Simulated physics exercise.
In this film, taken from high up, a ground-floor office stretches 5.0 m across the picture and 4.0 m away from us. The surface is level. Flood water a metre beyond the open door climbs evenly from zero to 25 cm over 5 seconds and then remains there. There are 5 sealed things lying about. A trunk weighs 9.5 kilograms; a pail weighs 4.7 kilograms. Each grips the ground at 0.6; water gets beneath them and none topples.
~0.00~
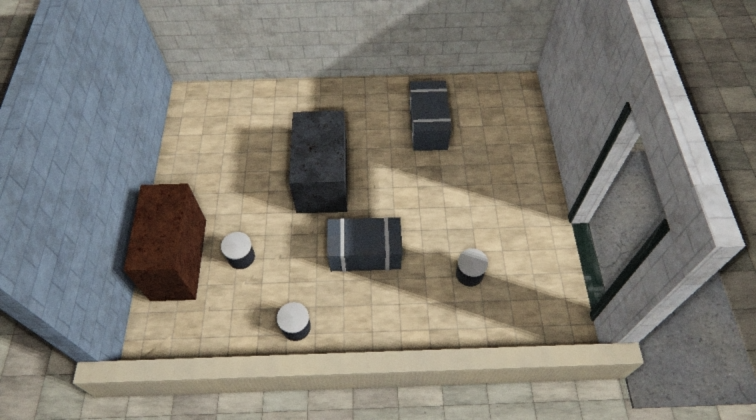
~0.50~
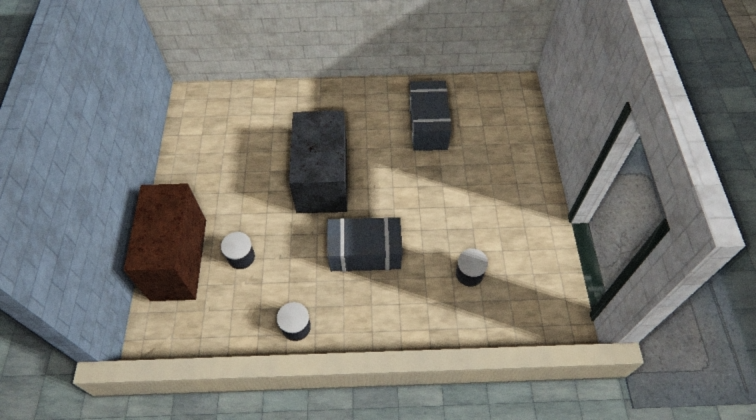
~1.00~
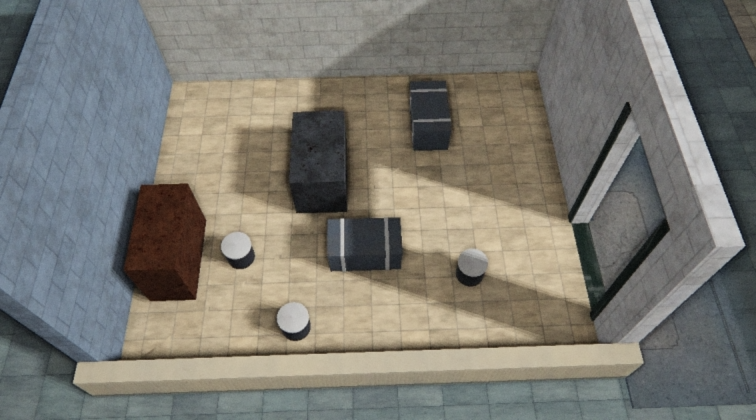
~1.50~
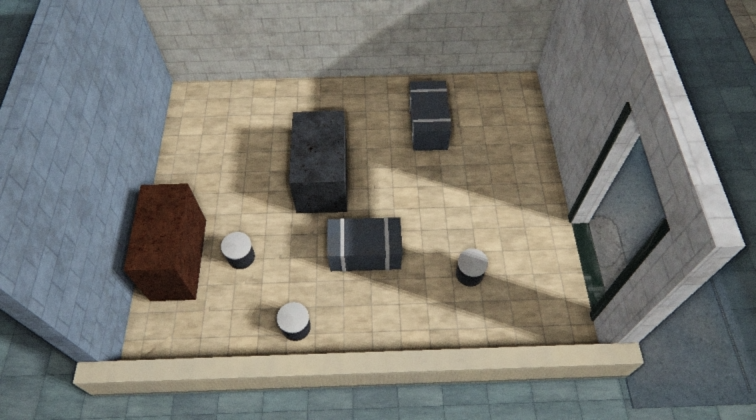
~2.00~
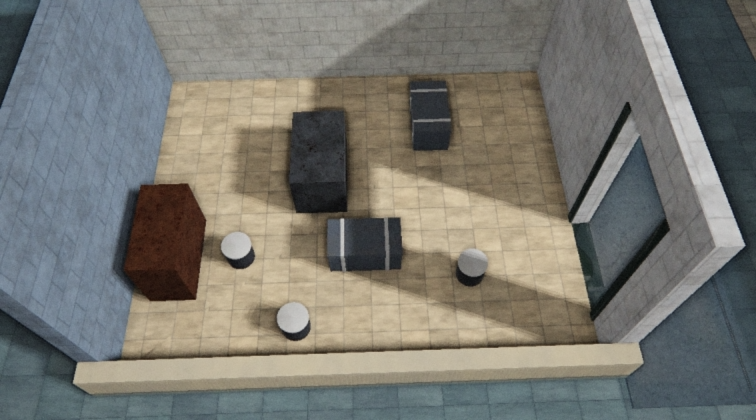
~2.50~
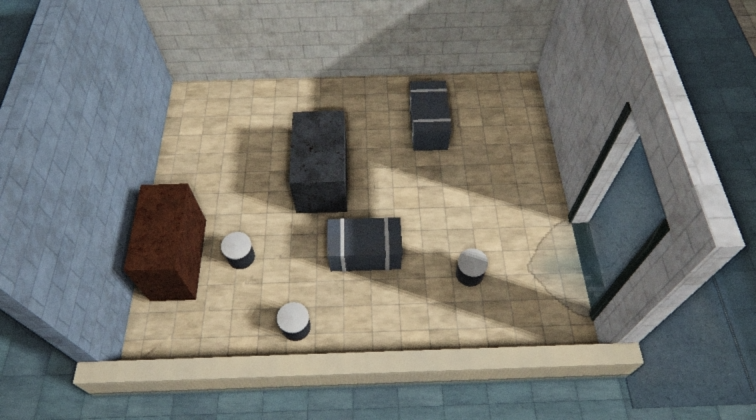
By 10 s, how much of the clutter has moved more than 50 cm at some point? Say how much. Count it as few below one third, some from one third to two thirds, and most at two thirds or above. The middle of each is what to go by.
Most.
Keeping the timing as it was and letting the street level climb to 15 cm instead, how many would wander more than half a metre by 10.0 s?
Then 2 of them.
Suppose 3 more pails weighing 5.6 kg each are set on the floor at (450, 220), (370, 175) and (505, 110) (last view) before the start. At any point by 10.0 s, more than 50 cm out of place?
In that order: Past it, over, short of it.
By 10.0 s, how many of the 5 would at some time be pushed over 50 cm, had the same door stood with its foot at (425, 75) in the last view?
In that case the number is 4.
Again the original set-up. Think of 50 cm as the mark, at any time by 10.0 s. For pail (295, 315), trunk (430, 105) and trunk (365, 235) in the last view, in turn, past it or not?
Same order as the question: Greater, smaller, greater.
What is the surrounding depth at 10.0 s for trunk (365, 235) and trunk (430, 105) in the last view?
Depths: Near 4 cm, then near 4 cm.
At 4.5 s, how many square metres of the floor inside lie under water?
I'd put it close to 6.0 m2.
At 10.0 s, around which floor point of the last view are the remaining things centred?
(266, 204).
After 3.5 s 0 of 5 are over 50 cm from their spots; 0 afloat.
After 4.5 s 0 of 5 are over 50 cm from their spots; 0 afloat.
After 7.0 s 3 of 5 are over 50 cm from their spots; 2 afloat.
After 10.0 s 4 of 5 are over 50 cm from their spots, and 4 have been at some point; 4 afloat.
